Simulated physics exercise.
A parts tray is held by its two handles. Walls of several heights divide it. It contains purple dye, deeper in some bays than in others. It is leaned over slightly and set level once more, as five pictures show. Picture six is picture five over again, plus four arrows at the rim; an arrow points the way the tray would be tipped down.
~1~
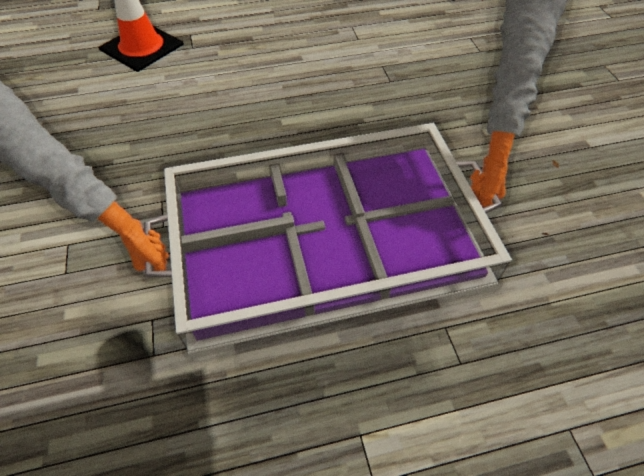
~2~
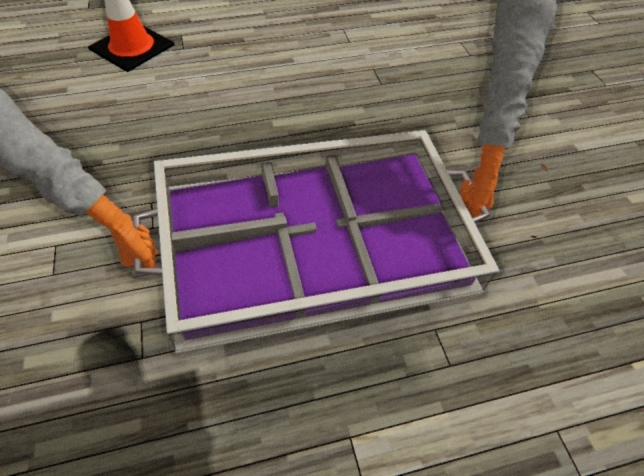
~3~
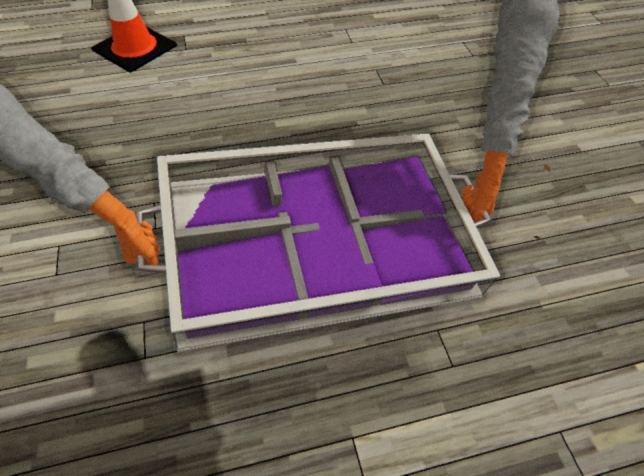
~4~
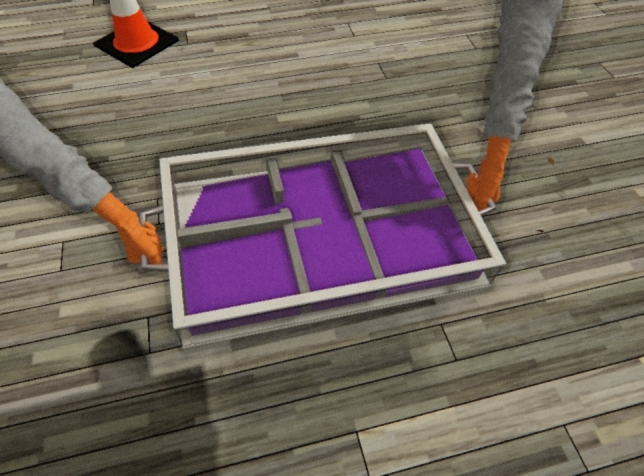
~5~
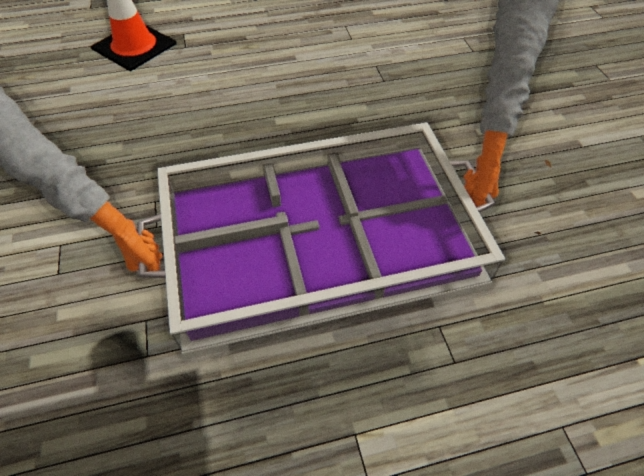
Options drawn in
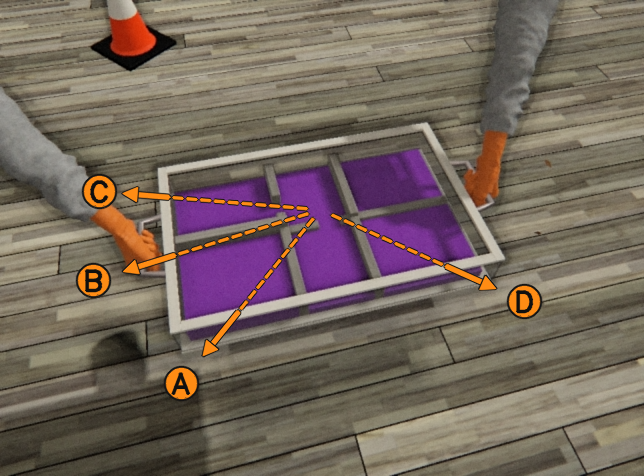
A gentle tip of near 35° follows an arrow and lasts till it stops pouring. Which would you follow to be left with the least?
Use arrow D.
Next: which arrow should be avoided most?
Here it is arrow B.
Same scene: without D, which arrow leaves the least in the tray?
It is A.
In orange, A ends at (206, 351); B ends at (128, 269); C ends at (128, 193); D ends at (491, 286).
Choosing A, about 22 % stays in the tray, the largest part in the front left bay.
Choosing B, about 44 % stays in the tray, the largest part in the front left bay.
Choosing C, about 31 % stays in the tray, the largest part in the back left bay.
Choosing D, about 16 % stays in the tray, the largest part in the front right bay.
